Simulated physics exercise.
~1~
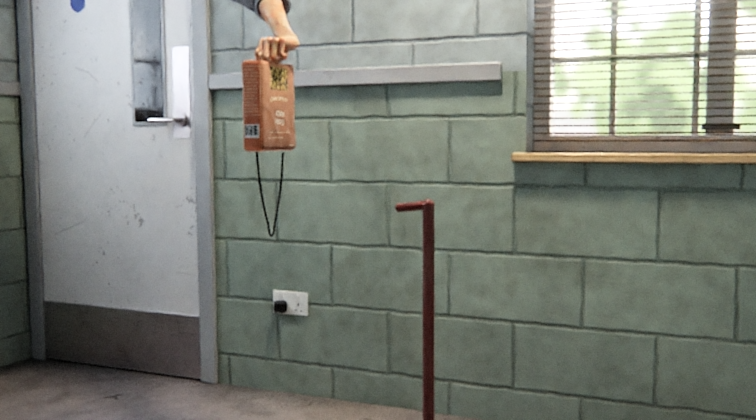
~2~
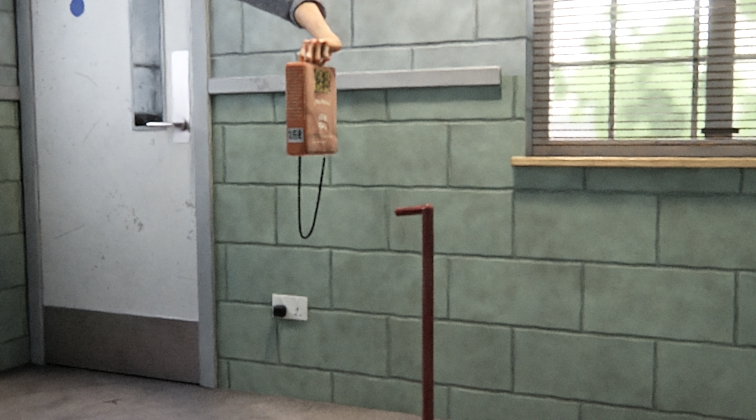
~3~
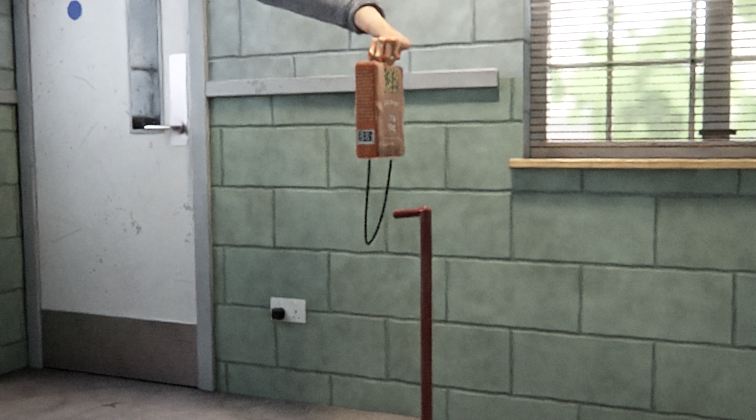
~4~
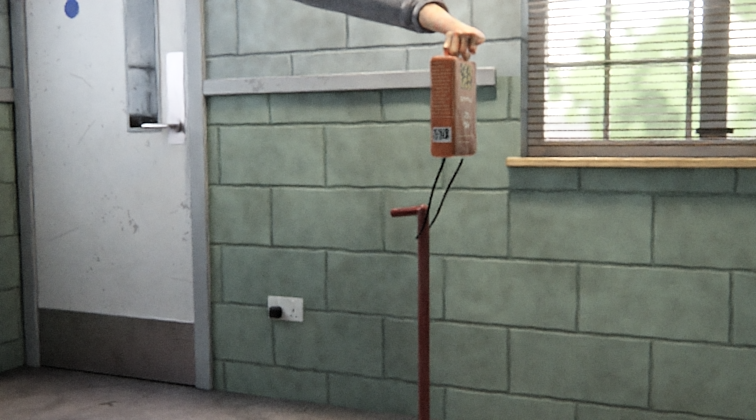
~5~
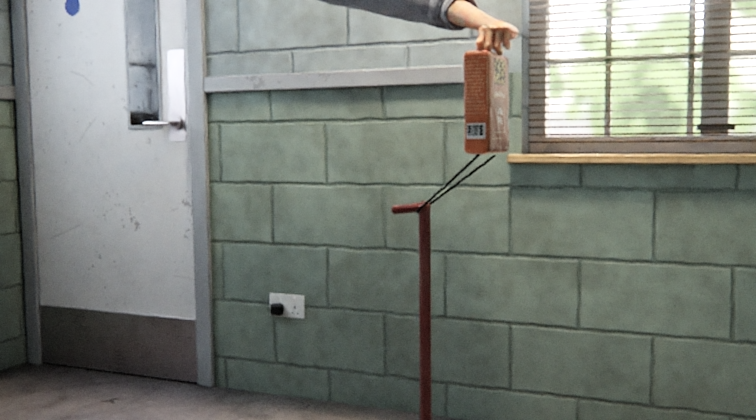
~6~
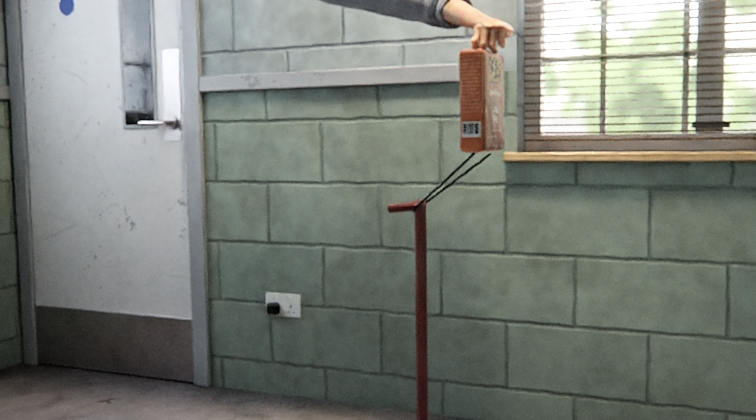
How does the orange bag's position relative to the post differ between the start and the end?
At the start the orange bag is held well to the left of the post, nearer the door. At the end it is held up to the right of the post, beside the window.
Orange bag carried rightward by a hand over a dark red post, its dangling dark loop catching and pulling tight, stopping it.
